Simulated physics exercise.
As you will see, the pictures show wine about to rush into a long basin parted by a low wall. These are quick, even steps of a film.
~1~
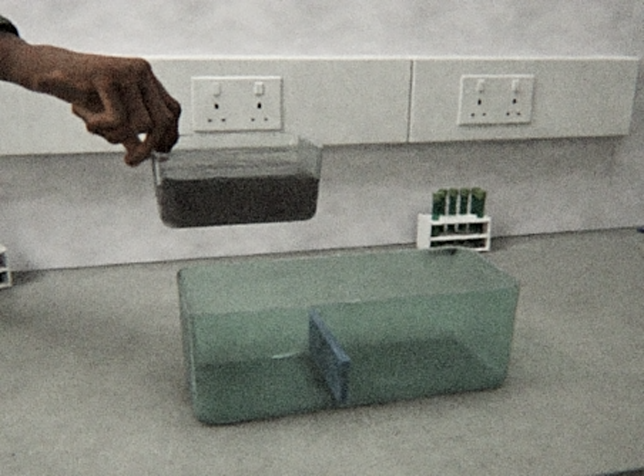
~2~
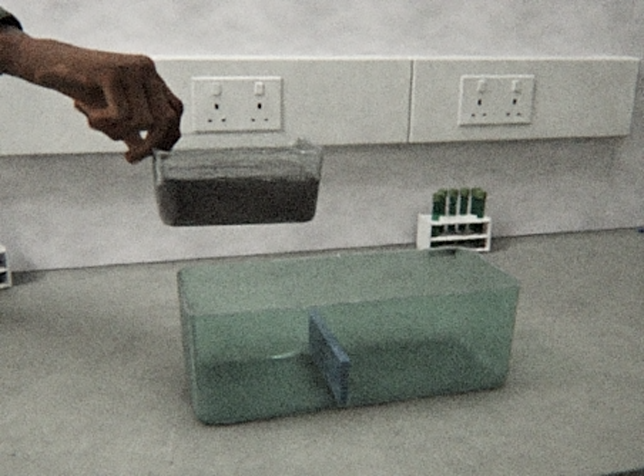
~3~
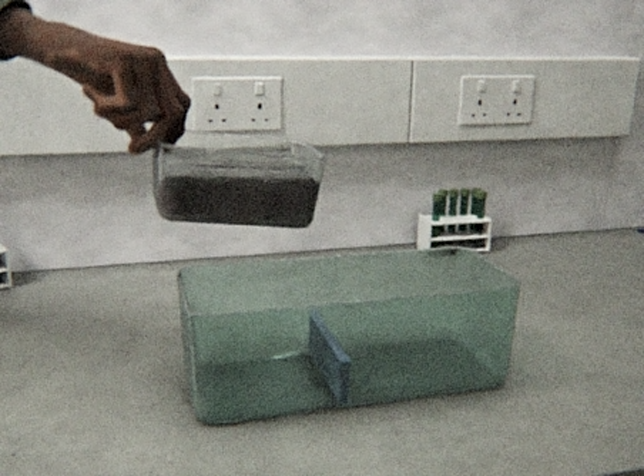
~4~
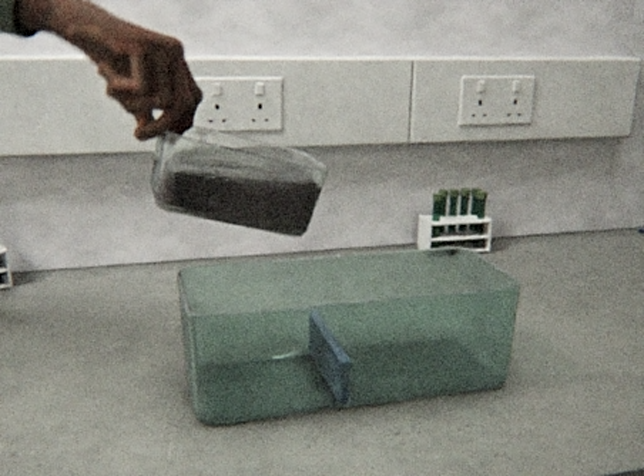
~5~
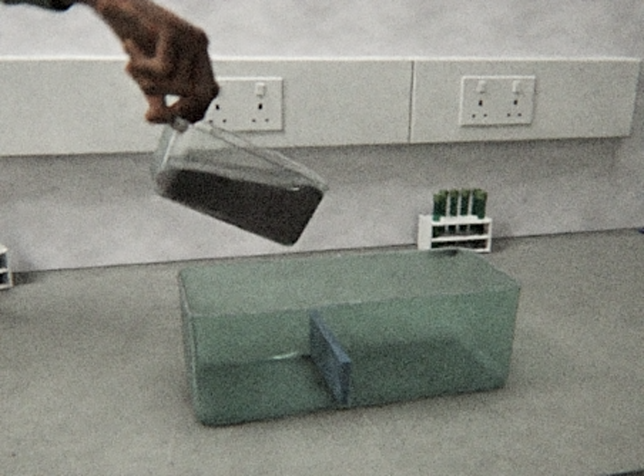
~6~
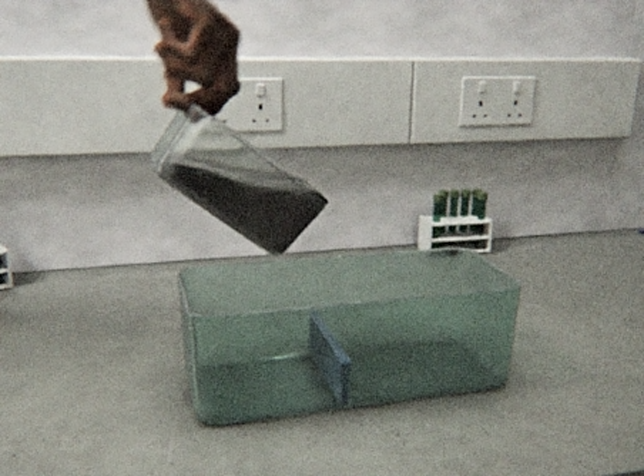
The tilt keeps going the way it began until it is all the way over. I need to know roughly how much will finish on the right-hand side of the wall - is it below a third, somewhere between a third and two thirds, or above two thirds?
Expect between a third and two thirds of it there.
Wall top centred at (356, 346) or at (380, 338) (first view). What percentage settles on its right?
In order, near 25 and 25 in a hundred.
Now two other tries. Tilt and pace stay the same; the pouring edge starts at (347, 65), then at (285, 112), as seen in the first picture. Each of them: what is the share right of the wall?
85 and 30 per cent.
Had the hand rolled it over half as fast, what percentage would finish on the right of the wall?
I'd estimate some 70 percent.
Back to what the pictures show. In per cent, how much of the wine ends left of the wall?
About 40 per cent.
A moment on, the oblong tub is tipped right over and 10 per cent is still to pour, 20 is left of the wall and 44 right of it.
Next, the oblong tub is tipped right over and 2 per cent is still to pour, 35 is left of the wall and 56 right of it.
Then the oblong tub is tipped right over and 1 per cent is still to pour, 39 is left of the wall and 56 right of it.
Later the oblong tub is tipped right over and 0 per cent is still to pour, 40 is left of the wall and 57 right of it.
In the end 41 per cent lies left of the wall, 57 right of it and 2 outside.
